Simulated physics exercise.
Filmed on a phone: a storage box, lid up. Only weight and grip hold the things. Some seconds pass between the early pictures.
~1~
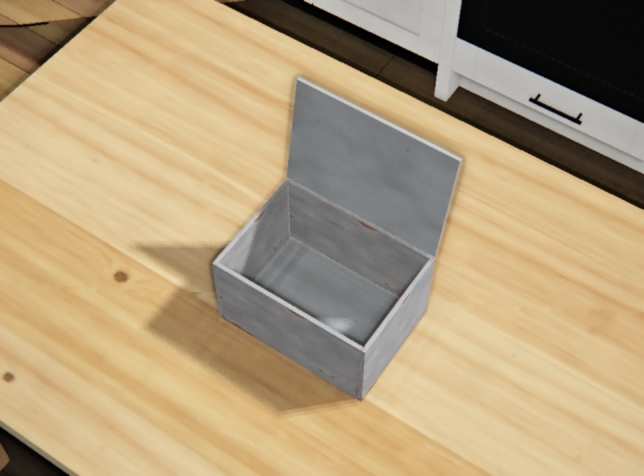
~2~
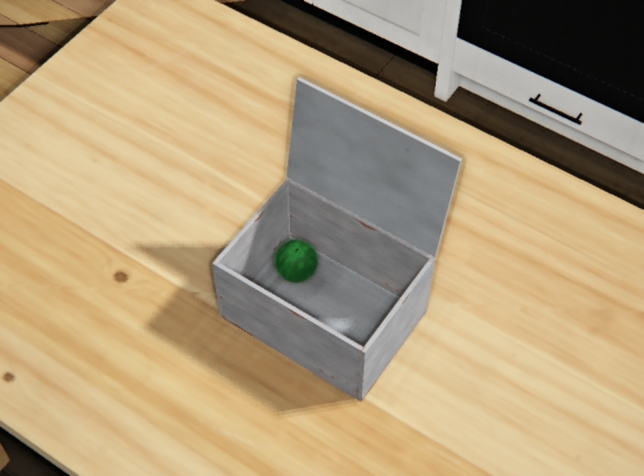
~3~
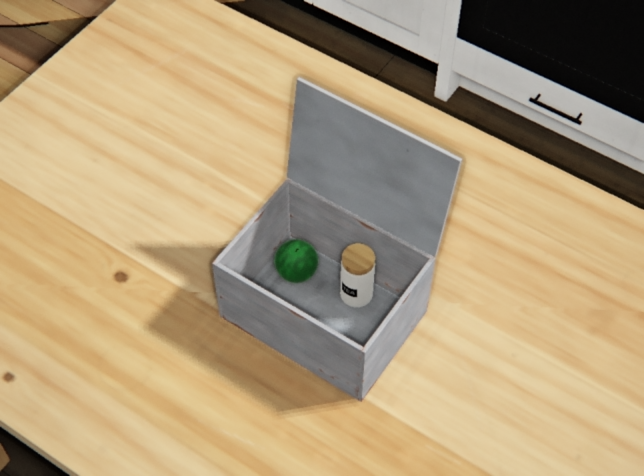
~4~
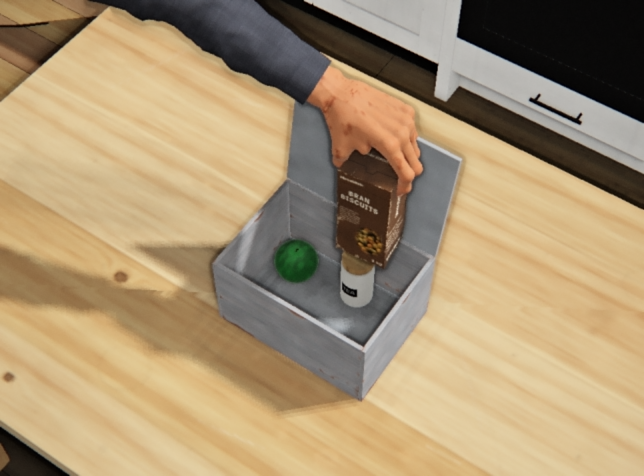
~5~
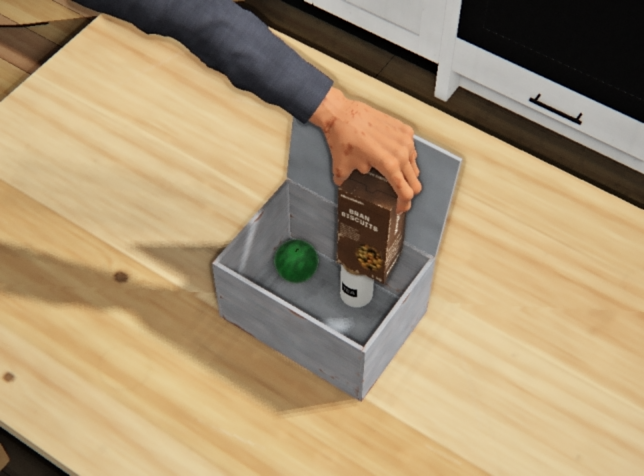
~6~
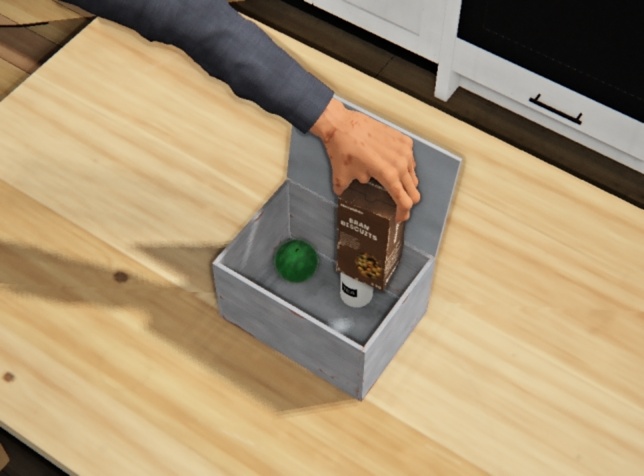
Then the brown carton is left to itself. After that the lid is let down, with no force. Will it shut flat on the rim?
As it turns out, it will not close.
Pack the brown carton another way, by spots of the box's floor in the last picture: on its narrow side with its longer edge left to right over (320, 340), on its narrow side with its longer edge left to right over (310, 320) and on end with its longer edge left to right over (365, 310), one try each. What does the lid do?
First, it closes; second, it sits on the rim; third, it will not close.
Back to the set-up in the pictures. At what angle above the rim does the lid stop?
Some 20° above the rim.
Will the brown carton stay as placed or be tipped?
It ends up tilted.
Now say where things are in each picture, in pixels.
In the first frame, the last thing is not in view yet.
In the second frame, the last thing is not in view yet; green apple (296, 261).
In the third frame, the last thing is not in view yet; green apple (296, 261).
In the fourth frame, still above its spot; brown carton (372, 206); green apple (296, 261).
In the fifth frame, still above its spot; brown carton (372, 223); green apple (296, 261).
In the sixth frame, put in, still held; brown carton (371, 231); green apple (296, 261).
Then, 1.10 s past the last view, lid starting down; brown carton rocked 40° from its first pose near (359, 287); white shaker rocked 64° from its first pose; green apple displaced a little.
Then, 1.70 s past the last view, lid 45° above the rim; brown carton rocked 49° from its first pose near (344, 297); white shaker on its side; green apple displaced about its own width.
Finally, lid 19° above the rim; down or leaning hard in the box, brown carton and white shaker; moved from the start, green apple. Final places as the last picture's camera would see them, brown carton near (343, 297).
